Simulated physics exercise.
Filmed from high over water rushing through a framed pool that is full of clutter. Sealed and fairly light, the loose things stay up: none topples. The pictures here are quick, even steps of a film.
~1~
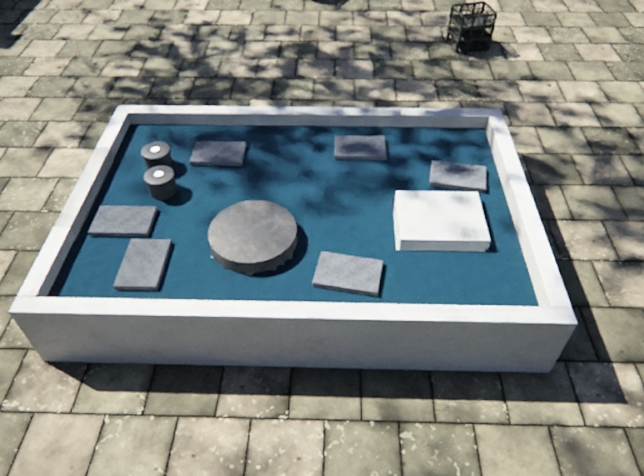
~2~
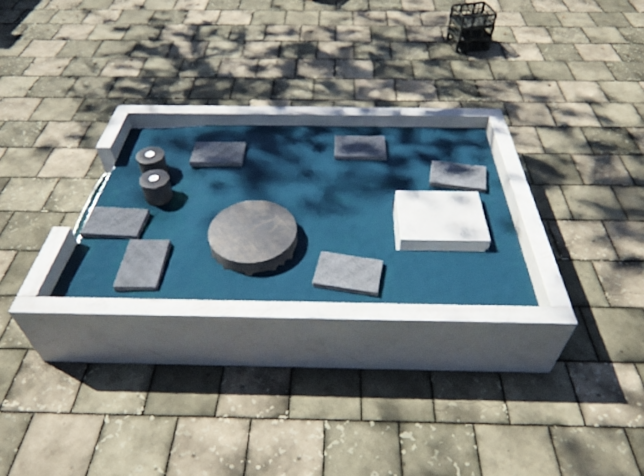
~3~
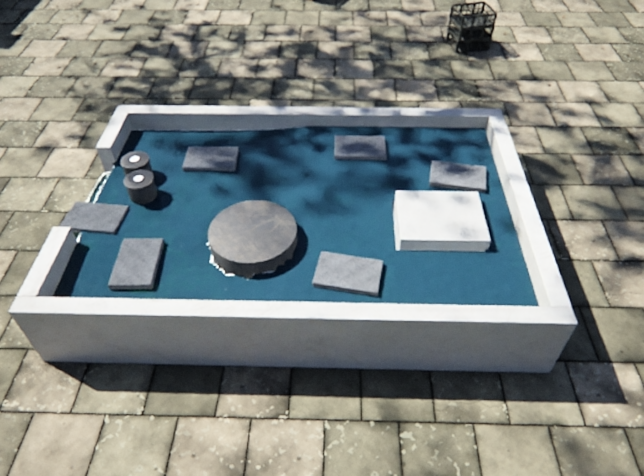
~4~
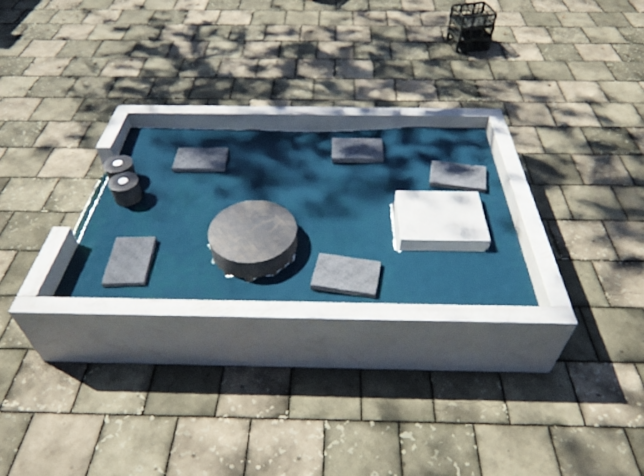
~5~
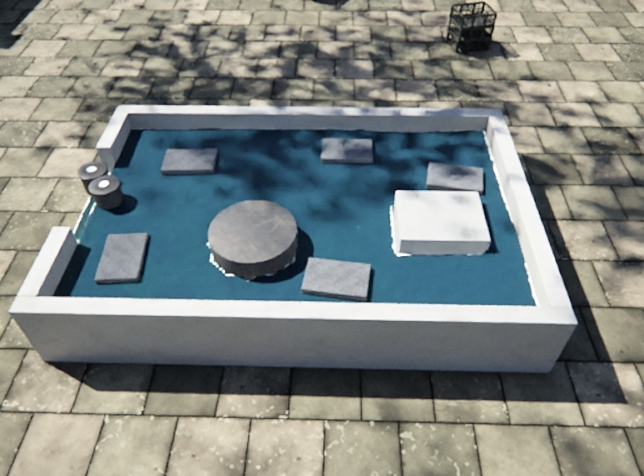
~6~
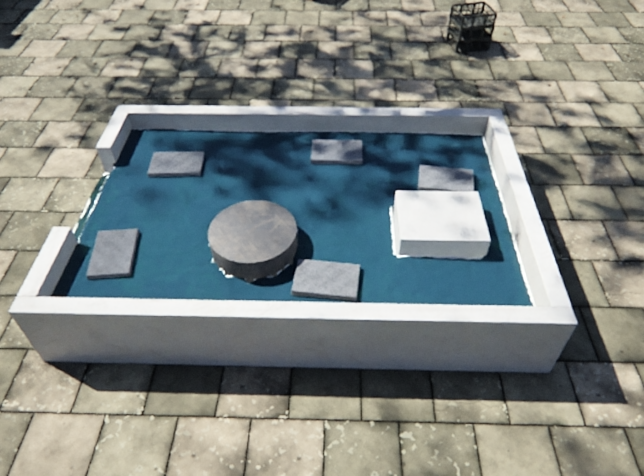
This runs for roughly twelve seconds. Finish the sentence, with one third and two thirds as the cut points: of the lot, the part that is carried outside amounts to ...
... from one third to two thirds.
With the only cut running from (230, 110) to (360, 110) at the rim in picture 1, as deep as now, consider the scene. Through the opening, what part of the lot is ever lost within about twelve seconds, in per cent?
It works out at 40 percent.
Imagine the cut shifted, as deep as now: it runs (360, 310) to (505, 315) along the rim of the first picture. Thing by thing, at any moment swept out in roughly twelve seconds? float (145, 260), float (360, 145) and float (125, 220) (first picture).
Taking them in turn, the first is held back, the second is held back and the third is held back.
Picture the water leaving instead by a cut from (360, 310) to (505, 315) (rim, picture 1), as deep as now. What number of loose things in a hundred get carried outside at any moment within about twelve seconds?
About 10 %.
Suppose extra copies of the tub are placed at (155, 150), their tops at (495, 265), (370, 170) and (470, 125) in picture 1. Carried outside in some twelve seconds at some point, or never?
Summary in sequence: Never leaves, never leaves, never leaves.
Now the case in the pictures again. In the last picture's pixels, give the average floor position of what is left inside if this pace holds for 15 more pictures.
Around (334, 235).
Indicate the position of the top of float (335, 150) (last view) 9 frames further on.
Roughly at (300, 156).
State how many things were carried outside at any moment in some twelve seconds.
That adds up to 5.
A moment on, 3 of 8 are out; 5 afloat.
Next, 5 of 8 are out; 3 afloat.
Later, 5 of 8 are out; 3 afloat.
In the end, 5 of 8 are out; 3 afloat.
